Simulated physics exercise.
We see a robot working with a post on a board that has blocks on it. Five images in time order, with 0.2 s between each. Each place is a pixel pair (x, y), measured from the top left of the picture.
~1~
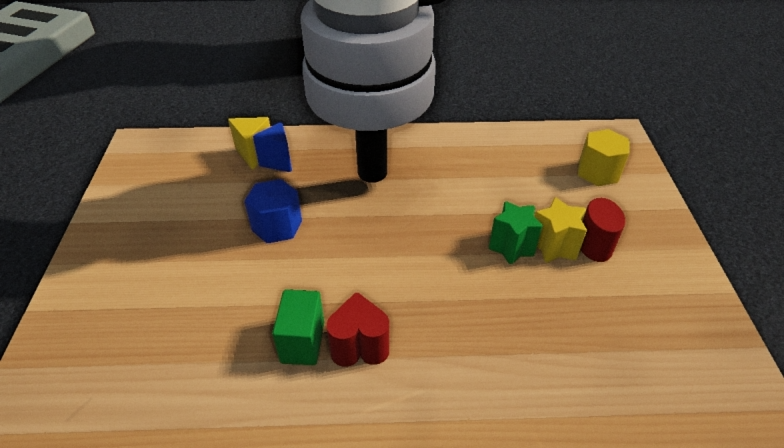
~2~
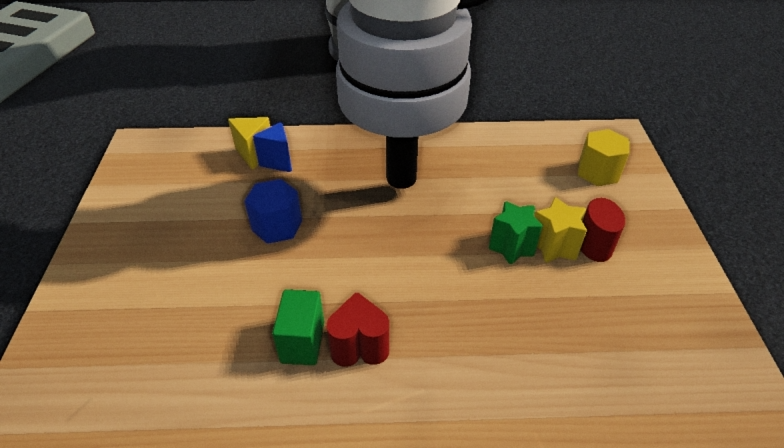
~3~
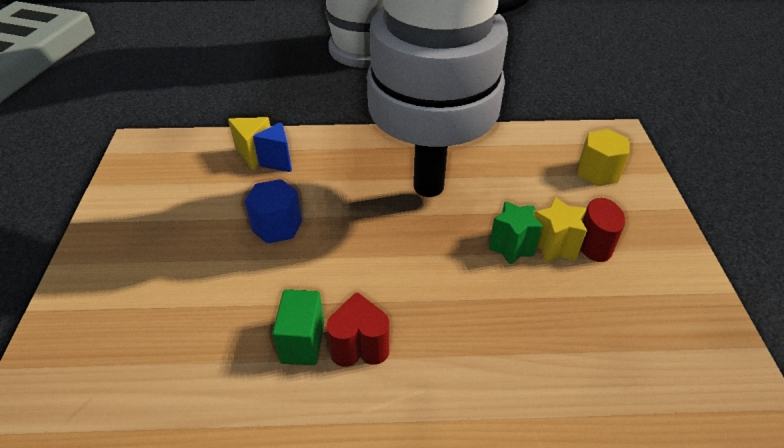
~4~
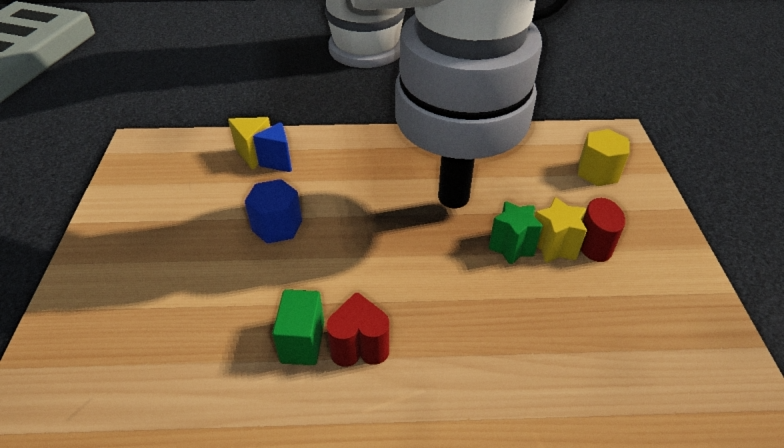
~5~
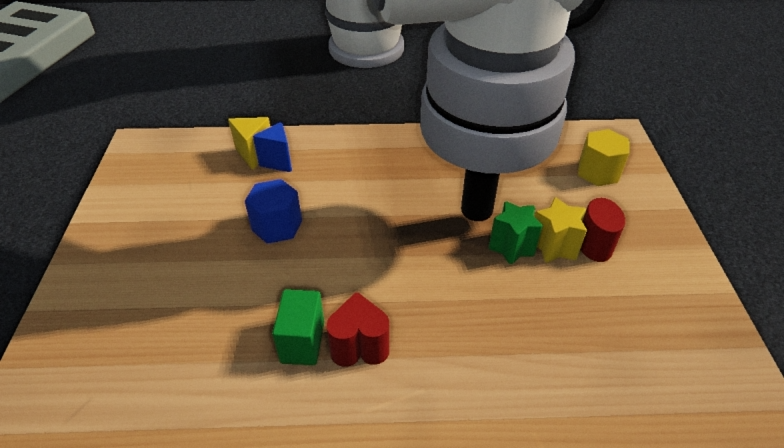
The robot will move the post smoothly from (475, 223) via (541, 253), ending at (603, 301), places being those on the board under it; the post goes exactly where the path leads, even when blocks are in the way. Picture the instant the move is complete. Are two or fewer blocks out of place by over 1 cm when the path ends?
Going by the path, yes.
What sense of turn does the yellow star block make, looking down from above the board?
Verdict: Counterclockwise.
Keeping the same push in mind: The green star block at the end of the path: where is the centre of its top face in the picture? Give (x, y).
My prediction: (557, 262).
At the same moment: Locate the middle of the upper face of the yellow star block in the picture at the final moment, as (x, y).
Around (653, 268).
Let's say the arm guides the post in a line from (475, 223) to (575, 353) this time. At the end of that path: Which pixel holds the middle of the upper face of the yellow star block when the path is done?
Put as a pixel place, it's (596, 236).
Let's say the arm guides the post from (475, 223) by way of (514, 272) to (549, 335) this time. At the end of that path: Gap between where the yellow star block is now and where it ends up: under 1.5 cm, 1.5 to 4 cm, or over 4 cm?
Between 1.5 and 4 cm.
On the path given first. One third of the way, post at (522, 231); green star block at (539, 236), turned 50° clockwise; yellow star block at (582, 232), turned 55° anticlockwise; red elliptical block at (611, 213).
Two thirds of the way, post at (566, 257); green star block at (553, 257), turned 105° clockwise; yellow star block at (610, 249), turned 95° anticlockwise; red elliptical block at (612, 213), turned 15° anticlockwise.
At the end, post at (607, 290); green star block at (557, 262), turned 125° clockwise; yellow star block at (653, 268), turned 125° anticlockwise; red elliptical block at (612, 213), turned 15° anticlockwise.
